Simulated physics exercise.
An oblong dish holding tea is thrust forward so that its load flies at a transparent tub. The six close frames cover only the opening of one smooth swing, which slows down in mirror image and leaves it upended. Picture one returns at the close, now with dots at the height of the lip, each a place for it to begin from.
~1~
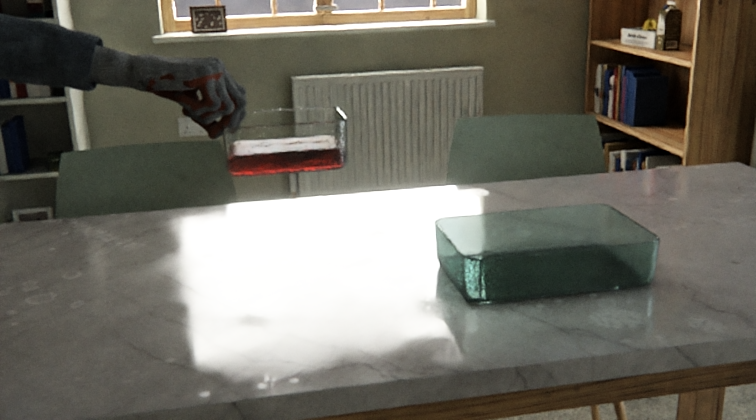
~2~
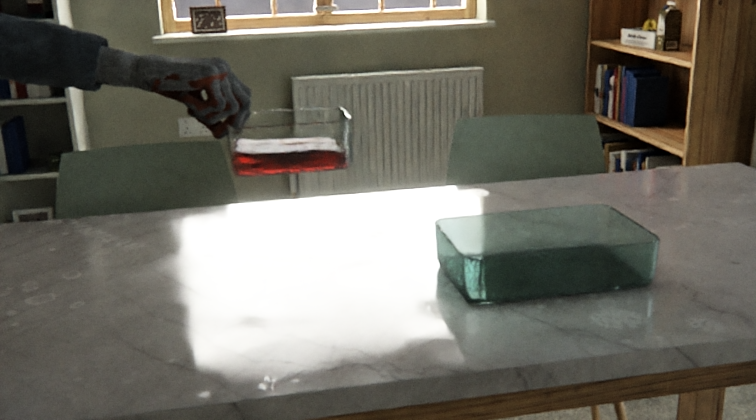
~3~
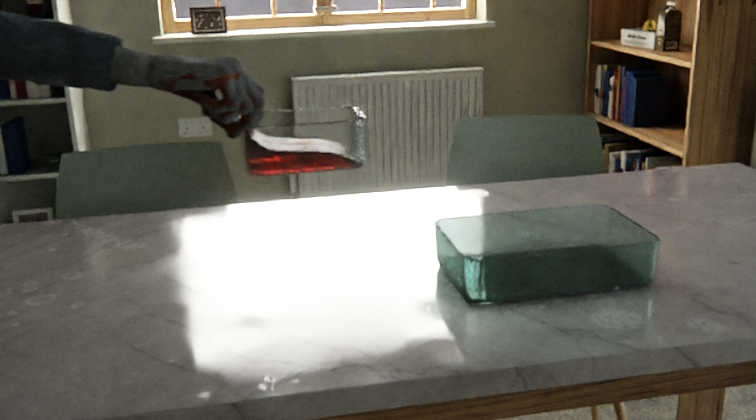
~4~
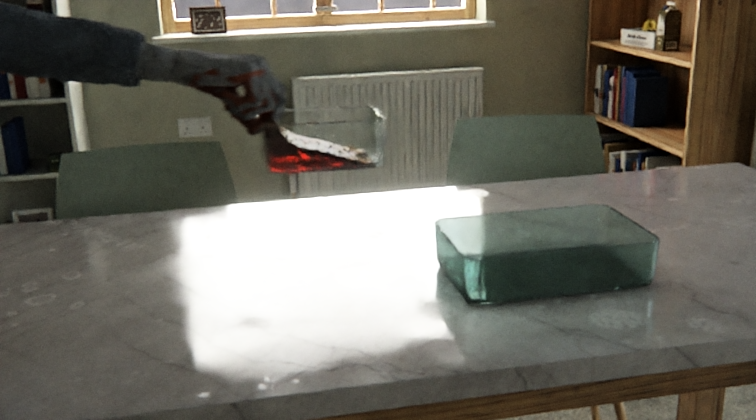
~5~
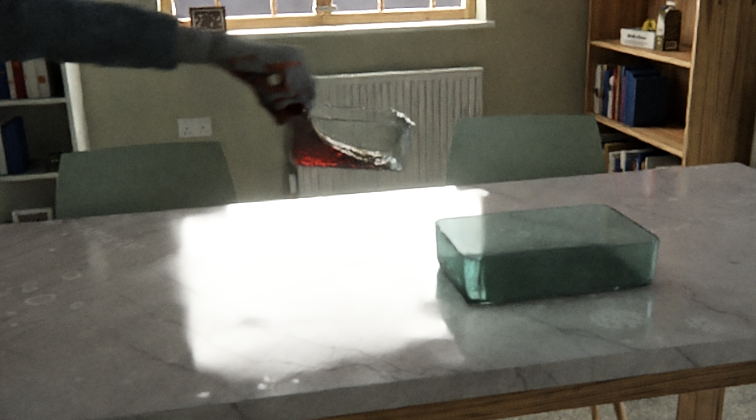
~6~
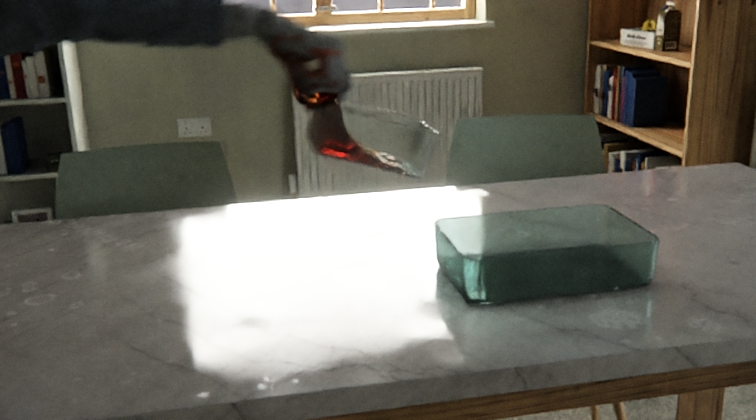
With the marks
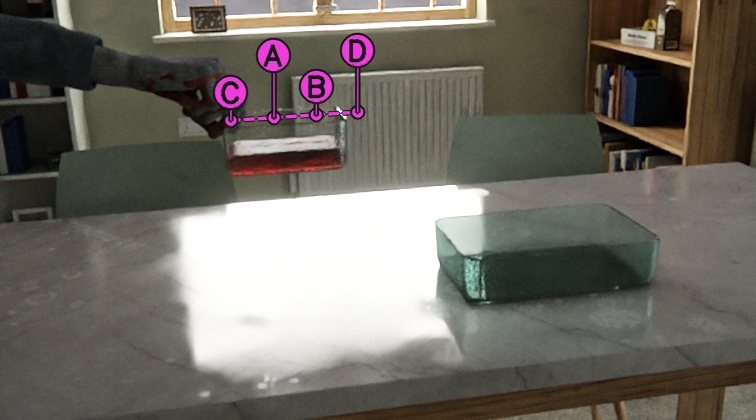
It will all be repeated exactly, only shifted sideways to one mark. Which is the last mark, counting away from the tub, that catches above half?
Dot A just does it.
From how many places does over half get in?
Three.
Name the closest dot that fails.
That is dot C.
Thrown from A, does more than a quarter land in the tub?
Yes, clearly.
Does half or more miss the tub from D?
No.
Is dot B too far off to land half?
No, that is safe.
On the marked copy, A at (273, 117); B at (316, 114); C at (230, 120); D at (357, 112).
With A, about 63 % lands in the tub, 21 % falls short and 16 % goes beside or beyond.
With B, about 69 % lands in the tub, 13 % falls short and 18 % goes beside or beyond.
With C, about 23 % lands in the tub, 69 % falls short and 8 % goes beside or beyond.
With D, about 72 % lands in the tub, 10 % falls short and 17 % goes beside or beyond.
